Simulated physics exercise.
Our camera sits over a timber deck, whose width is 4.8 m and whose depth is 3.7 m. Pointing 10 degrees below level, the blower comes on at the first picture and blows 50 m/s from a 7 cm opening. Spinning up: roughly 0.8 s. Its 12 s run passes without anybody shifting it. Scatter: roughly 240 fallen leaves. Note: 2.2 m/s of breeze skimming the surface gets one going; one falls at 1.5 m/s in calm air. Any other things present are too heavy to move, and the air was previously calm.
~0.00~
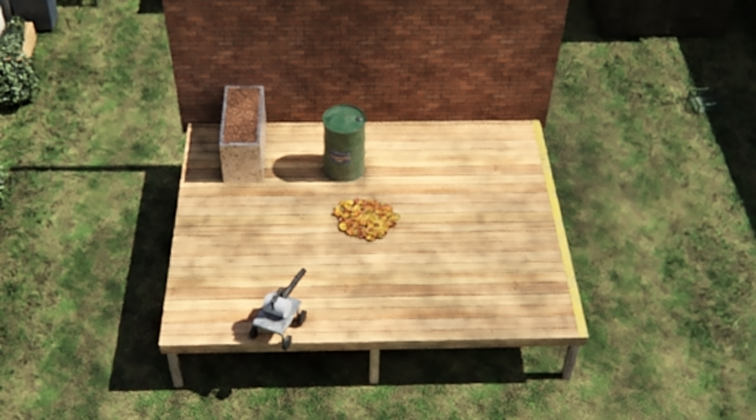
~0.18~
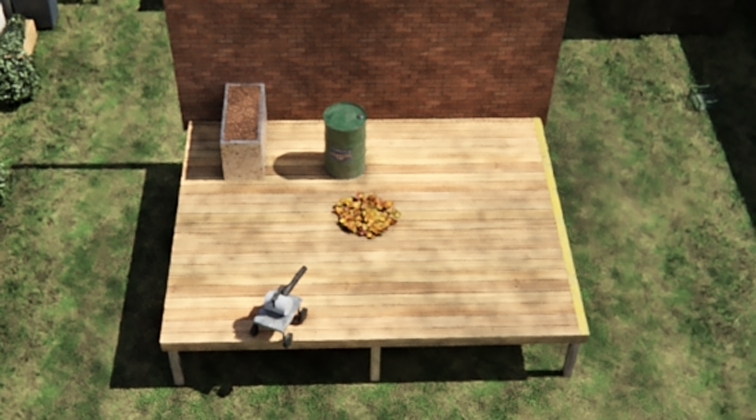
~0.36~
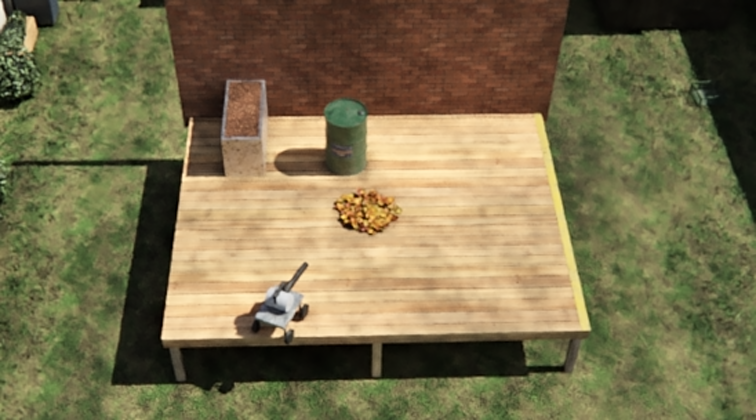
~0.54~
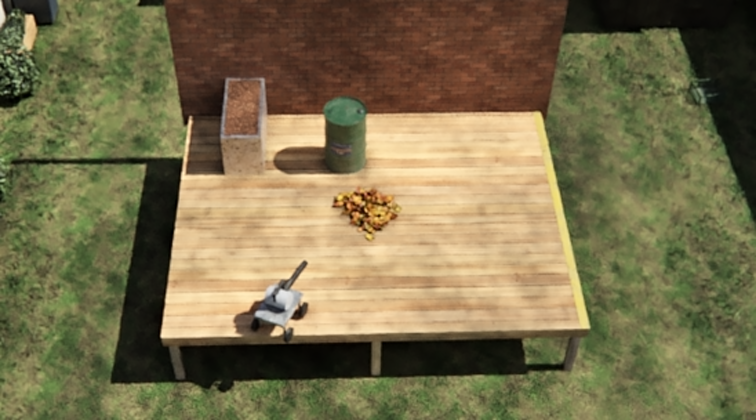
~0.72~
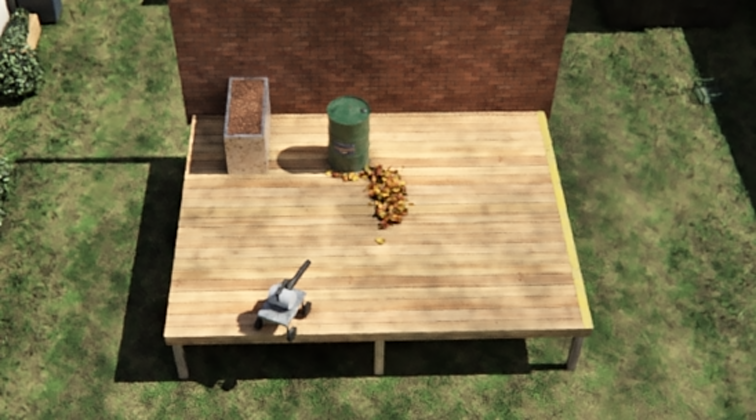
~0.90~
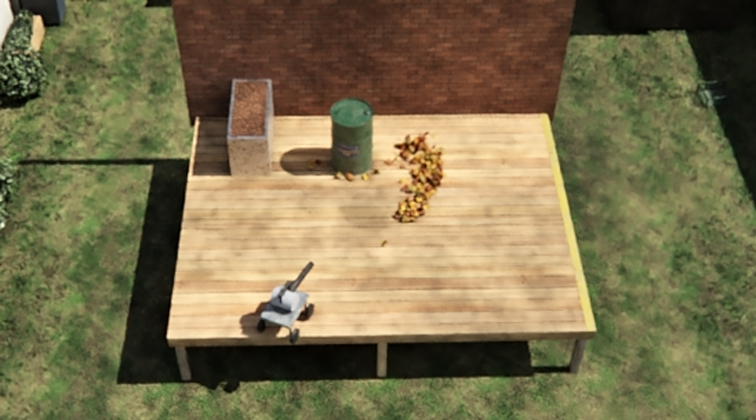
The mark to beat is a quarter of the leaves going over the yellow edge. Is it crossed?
Yes.
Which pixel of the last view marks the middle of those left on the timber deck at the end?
Near (491, 159).
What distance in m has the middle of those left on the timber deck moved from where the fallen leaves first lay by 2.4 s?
I'd put it at close to 2.0 m.
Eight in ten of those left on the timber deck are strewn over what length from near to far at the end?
That comes to close to 1.2 m, I reckon.
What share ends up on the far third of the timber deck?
Share at the end: Close to 15 %.
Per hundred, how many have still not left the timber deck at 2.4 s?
About 60 per cent remain.
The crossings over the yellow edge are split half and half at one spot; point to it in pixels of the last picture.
I'd put my finger close to (550, 125).
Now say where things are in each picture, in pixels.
In the first picture, the middle of the fallen leaves is near (366, 218), none has stirred yet and the mouth of the blower is at (304, 270).
In the second picture, the middle of the fallen leaves is near (370, 213), none has stirred yet and the yellow edge is centred on (562, 216).
In the third picture, the middle of the fallen leaves is near (371, 210), none has stirred yet, the top of a barrel is at (346, 112) and the top of a planter is at (244, 109).
In the fourth picture, the middle of the fallen leaves is near (371, 208), the farthest in sight from the blower is at (385, 196) and about 10 % have left their places.
In the fifth picture, the middle of the fallen leaves is near (388, 198), the farthest in sight from the blower is at (402, 168) and about 80 % have left their places.
In the sixth picture, the middle of the fallen leaves is near (418, 173), the farthest in sight from the blower is at (424, 139) and all have left their places.
After 2.4 s, 35 % are over the yellow edge; the middle of those still in play is near (493, 140); 14 % have settled or left.
After 3.8 s, 53 % are over the yellow edge; the middle of those still in play is near (509, 137); 44 % have settled or left.
After 6.6 s, 71 % are over the yellow edge; the middle of those still in play is near (507, 145); 71 % have settled or left.
After 12.0 s, at the end, 81 % are over the yellow edge; the middle of those still in play is near (491, 159).
